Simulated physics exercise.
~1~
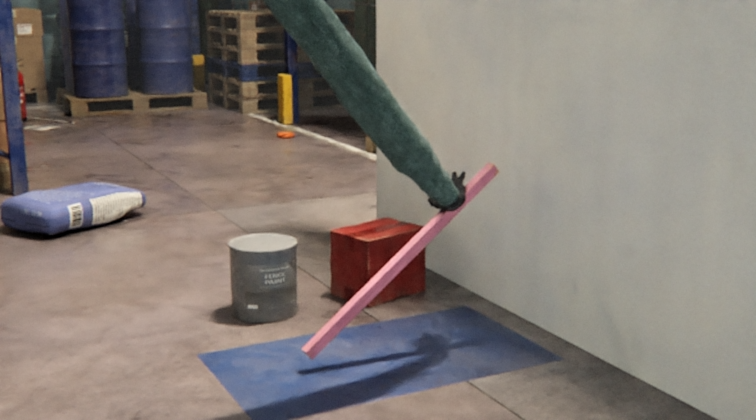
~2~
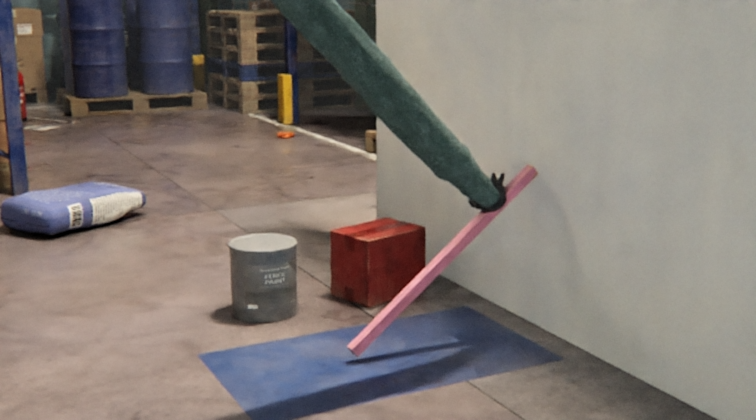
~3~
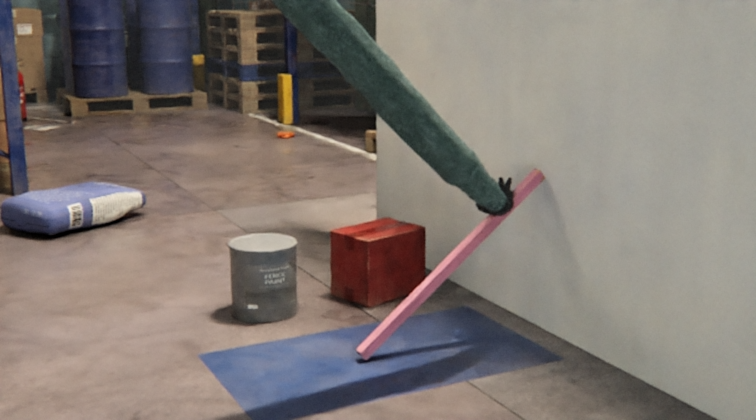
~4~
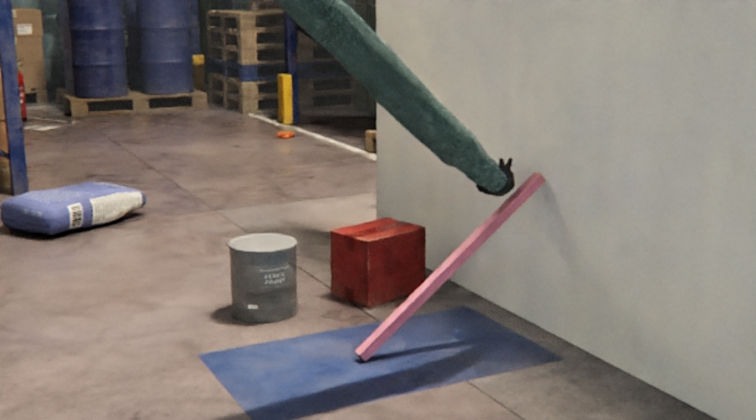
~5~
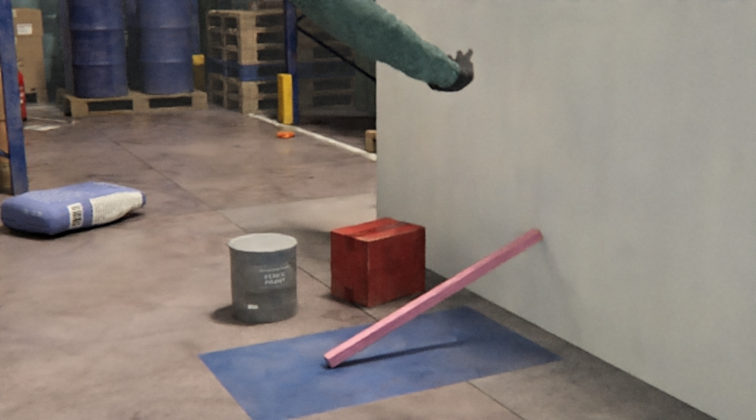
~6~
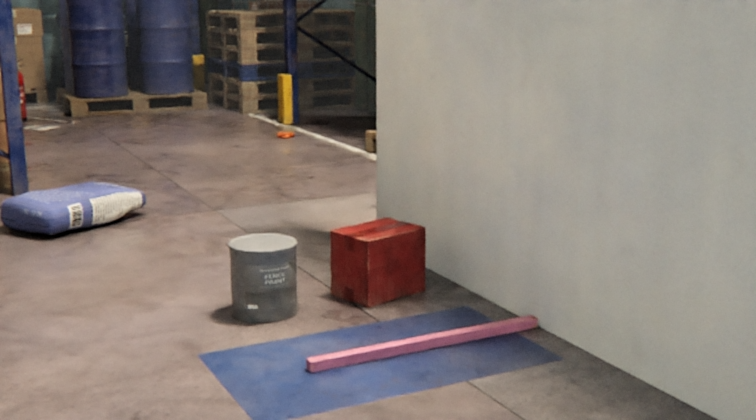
A green-sleeved arm moved a pink pole to the right, leaned it against the pale wall above a blue mat, then let go and drew back. The pole slid down and ended flat on the floor, while the red box and grey pail stayed put.
